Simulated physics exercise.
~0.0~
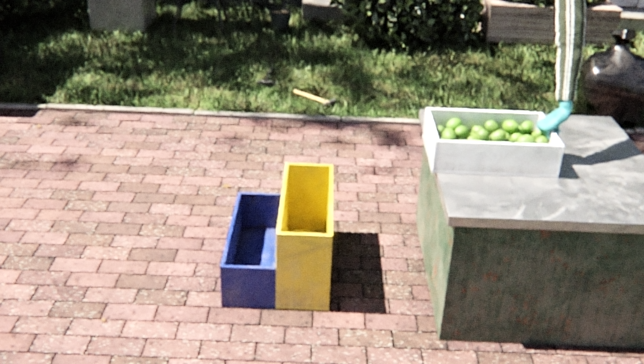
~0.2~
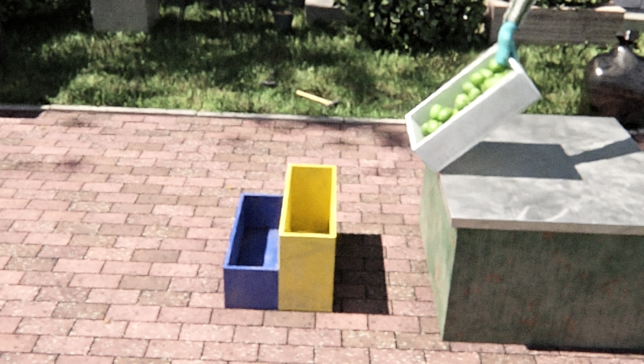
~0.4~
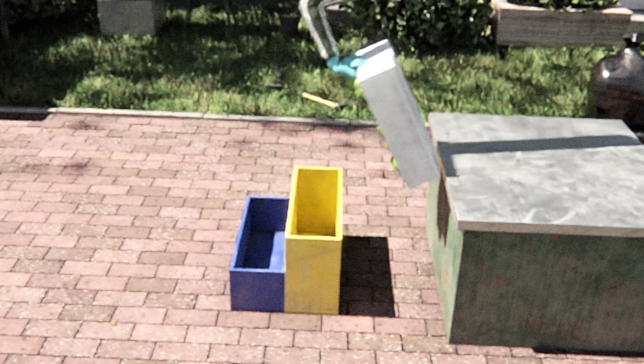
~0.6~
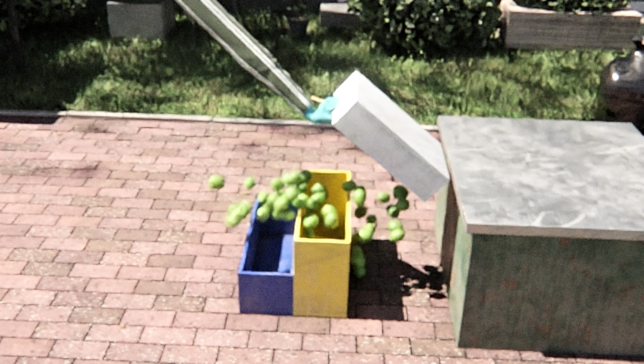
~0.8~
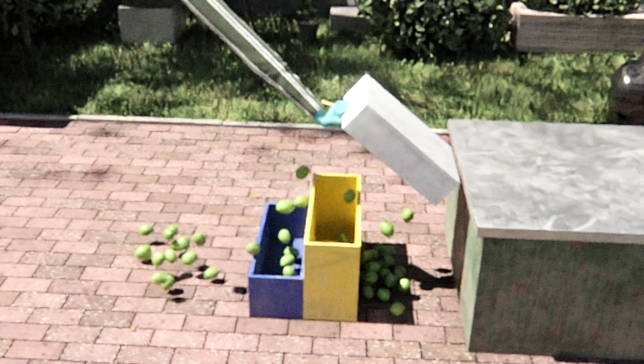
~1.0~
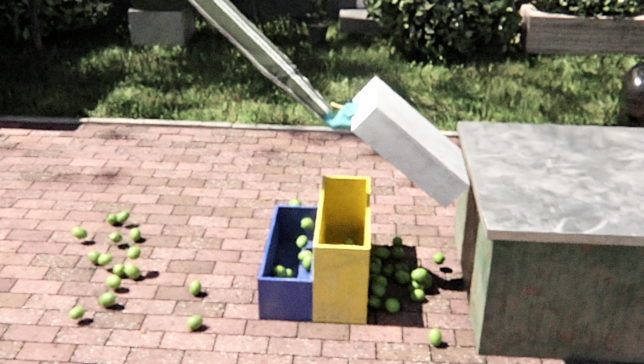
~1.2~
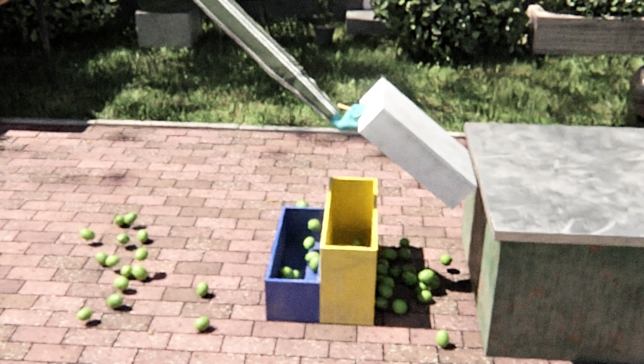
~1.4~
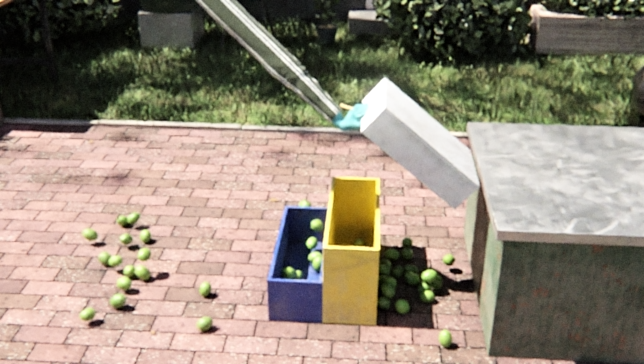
At first, a white crate of green limes sits at the left end of a bench, above a yellow tub and a lower blue tub standing on brick paving. A mechanical arm lifts the crate and tips it to the left, turning it over until its open side faces down. The limes spill out in a loose cluster and fall around both tubs. Some land inside the tubs, while others drop between the yellow tub and the bench or scatter across the bricks to the left. Finally, the arm holds the upturned crate still, with limes in the blue tub and on the ground on both sides.
